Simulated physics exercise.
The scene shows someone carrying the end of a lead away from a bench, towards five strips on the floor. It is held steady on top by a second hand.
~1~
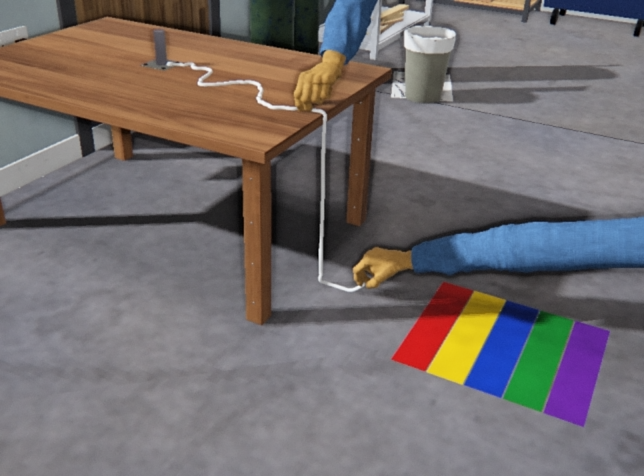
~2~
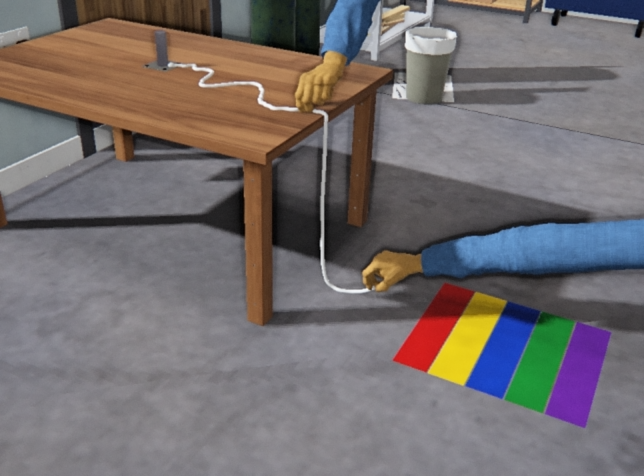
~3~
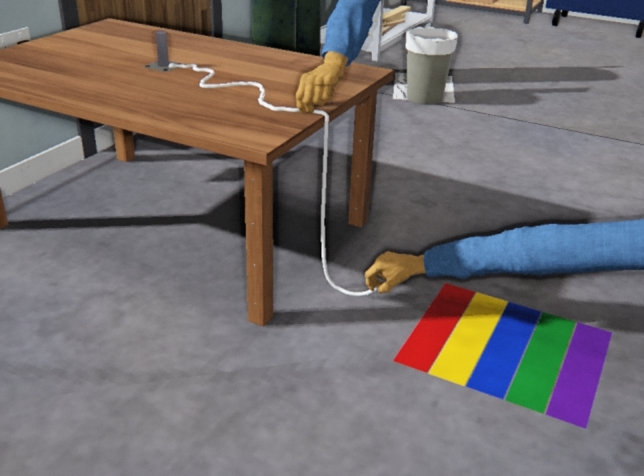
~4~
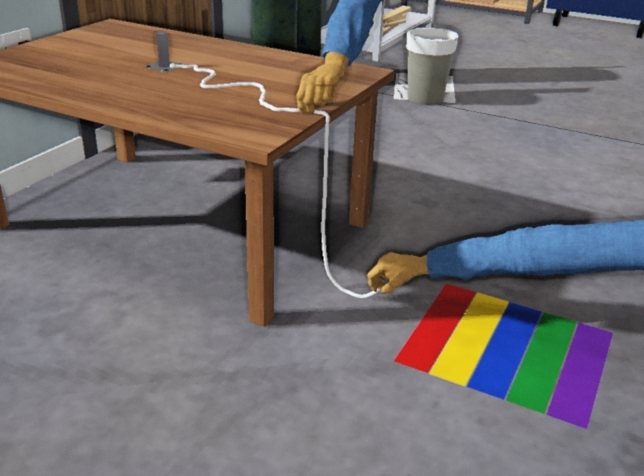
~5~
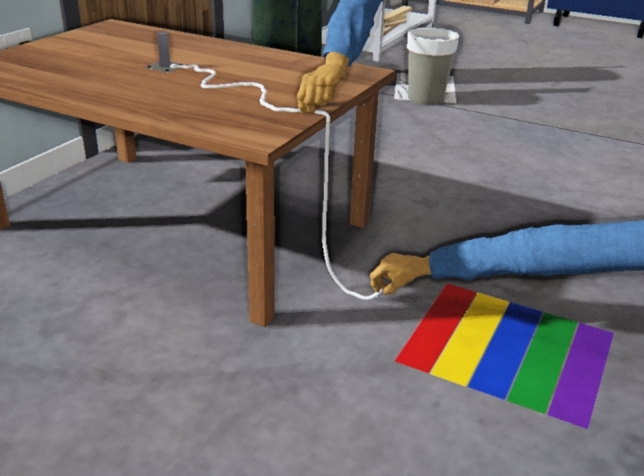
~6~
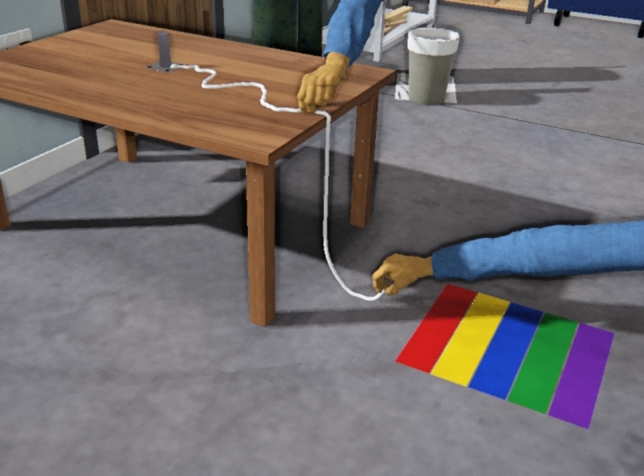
The clip opens on a white cord lying loosely across a wooden table and hanging over its edge, one gloved hand resting on it there while another holds its end near the floor. The lower hand moves slightly right, towards five coloured strips, drawing the hanging cord into a gentle curve.
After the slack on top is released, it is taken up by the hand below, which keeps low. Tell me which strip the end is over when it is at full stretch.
It is over the purple strip.
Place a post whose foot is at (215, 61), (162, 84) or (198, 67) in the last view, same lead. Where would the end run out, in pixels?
Roughly (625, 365), (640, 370) and (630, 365), try by try.
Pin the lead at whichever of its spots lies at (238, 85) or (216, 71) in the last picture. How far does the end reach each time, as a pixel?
Per try (px, approx.): (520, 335), (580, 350).
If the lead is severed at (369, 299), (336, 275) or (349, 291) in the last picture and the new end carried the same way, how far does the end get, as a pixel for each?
First (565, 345), then (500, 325), then (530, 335).
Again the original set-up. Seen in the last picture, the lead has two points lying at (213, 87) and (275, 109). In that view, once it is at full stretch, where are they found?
They go to (257, 90) and to (359, 135).
Soon after, end near (528, 335); over blue.
After that, end near (567, 348); over green.
At the stop, end near (592, 355); over purple. It gets as far as the purple strip.
